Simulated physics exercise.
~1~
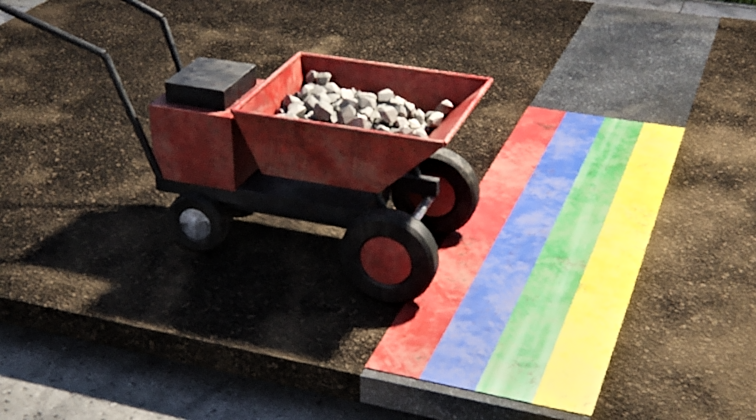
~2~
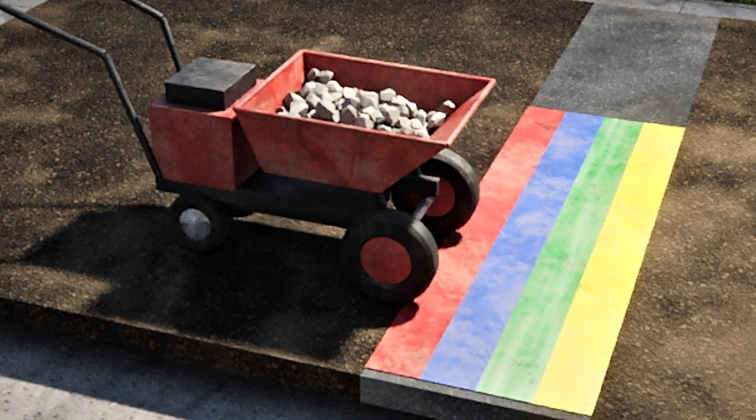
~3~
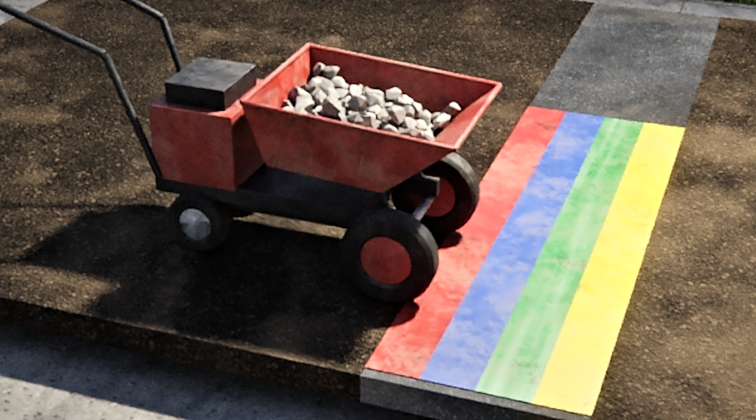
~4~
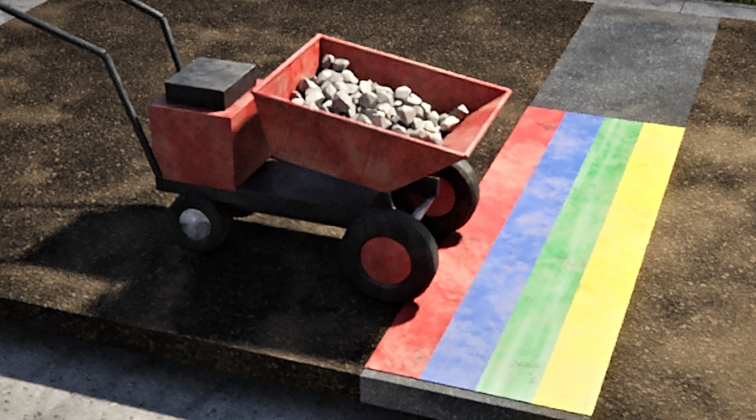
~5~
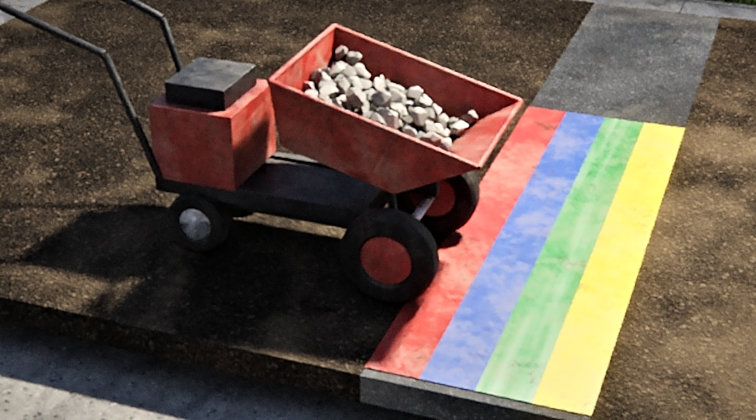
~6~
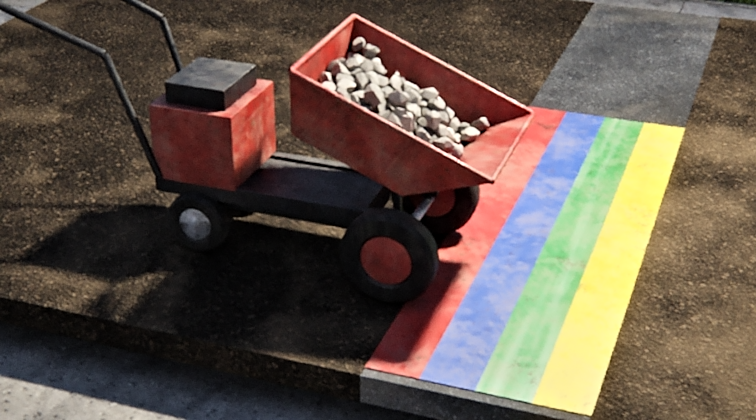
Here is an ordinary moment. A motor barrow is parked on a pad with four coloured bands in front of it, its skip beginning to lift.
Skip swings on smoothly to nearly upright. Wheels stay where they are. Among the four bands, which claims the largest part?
The yellow one claims the largest part.
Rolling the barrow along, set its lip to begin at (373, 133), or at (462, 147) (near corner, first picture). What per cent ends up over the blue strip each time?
The first spot gives roughly 30 %; the second gives roughly 0 %.
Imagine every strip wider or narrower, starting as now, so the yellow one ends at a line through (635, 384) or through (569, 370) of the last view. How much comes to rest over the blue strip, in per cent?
Roughly 0 per cent, then roughly 0 per cent.
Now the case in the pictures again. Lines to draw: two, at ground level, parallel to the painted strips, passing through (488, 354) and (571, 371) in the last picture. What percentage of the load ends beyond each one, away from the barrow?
About 80 and 50 %.
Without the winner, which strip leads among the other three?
The strip in second place is the green strip.
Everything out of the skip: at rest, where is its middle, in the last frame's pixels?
Close to (610, 293), more or less.
Shortly afterwards, skip tipped steeply; the whole lot in the skip.
Next, skip tipped right over; near two thirds in the skip; a little over the green strip; near a quarter over the yellow strip; only a few off the paint.
Some moments later, skip tipped right over; near a quarter in the skip; near a quarter over the green strip; near a third over the yellow strip; near a quarter off the paint.
In the end, skip tipped right over; near a quarter in the skip; none at all over the red strip; none at all over the blue strip; near a quarter over the green strip; near a third over the yellow strip; near a quarter off the paint.
